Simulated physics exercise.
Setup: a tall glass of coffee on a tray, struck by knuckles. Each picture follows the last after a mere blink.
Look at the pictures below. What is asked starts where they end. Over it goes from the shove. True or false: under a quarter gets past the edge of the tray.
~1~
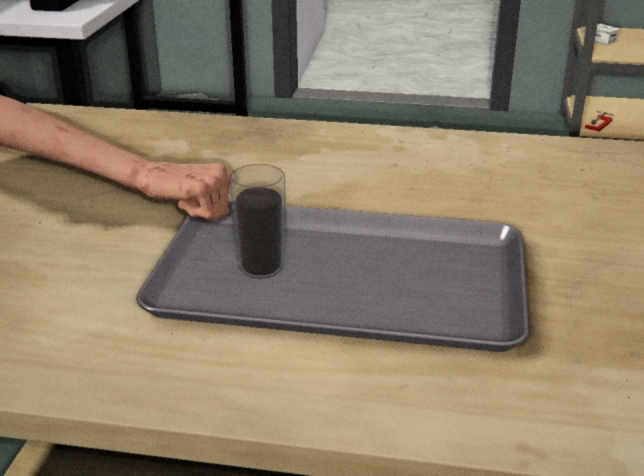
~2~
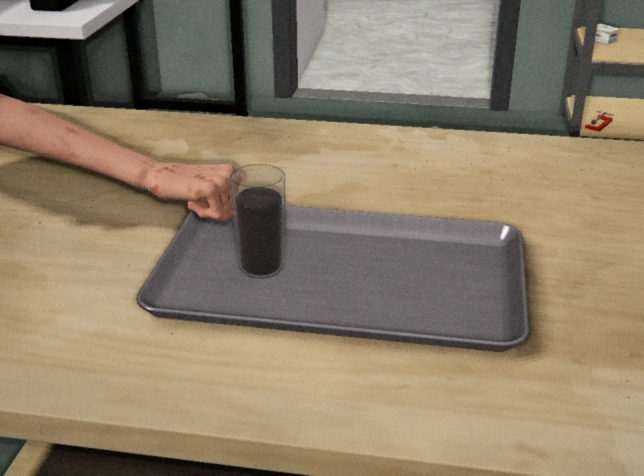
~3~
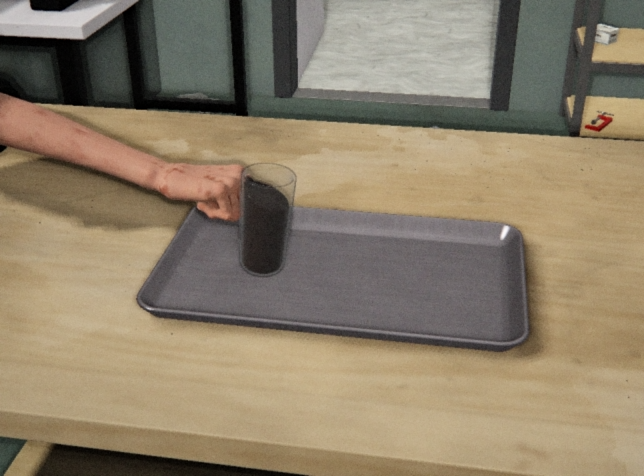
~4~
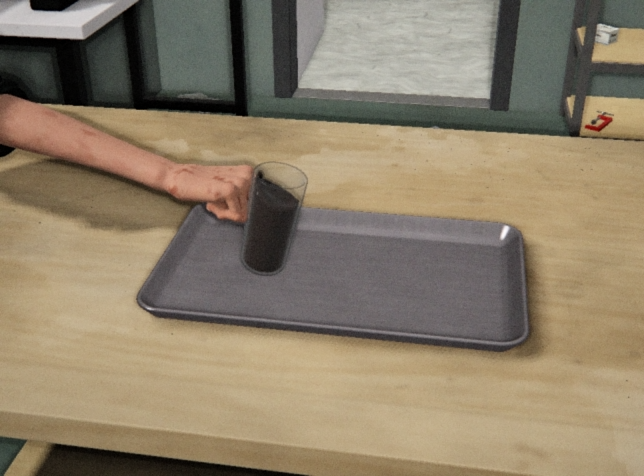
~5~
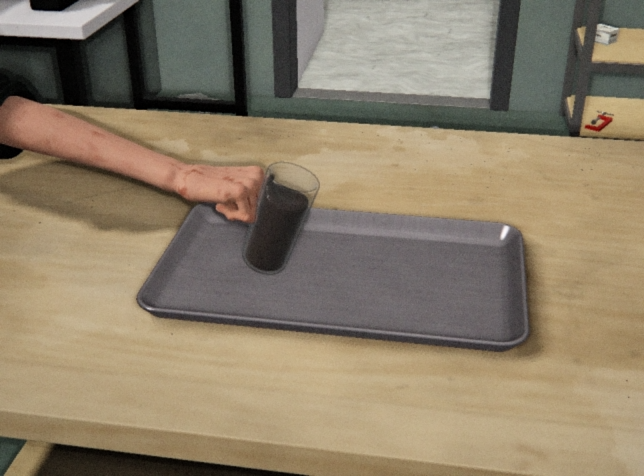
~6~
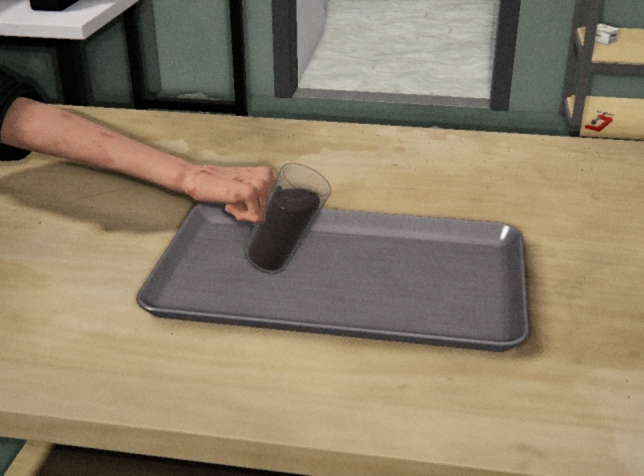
False.
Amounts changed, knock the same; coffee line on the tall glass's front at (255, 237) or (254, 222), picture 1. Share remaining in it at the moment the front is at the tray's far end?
75 % and 60 %.
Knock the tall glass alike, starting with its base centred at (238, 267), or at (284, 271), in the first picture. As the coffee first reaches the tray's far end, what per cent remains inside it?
Roughly 60 percent in the first spot and 70 percent in the second.
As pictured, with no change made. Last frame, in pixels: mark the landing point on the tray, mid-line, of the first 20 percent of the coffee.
(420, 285).
A moment on, the tall glass is falling and 100 per cent is in the glass, 0 on the tray and 0 above or beyond its rim.
Next, the tall glass lies on its side and 74 per cent is in the glass, 10 on the tray and 16 above or beyond its rim.
Then the tall glass lies on its side and 45 per cent is in the glass, 40 on the tray and 15 above or beyond its rim.
Later the tall glass lies on its side and 25 per cent is in the glass, 41 on the tray and 33 above or beyond its rim.
In the end 66 per cent is held by tray and glass, 34 is off the tray.
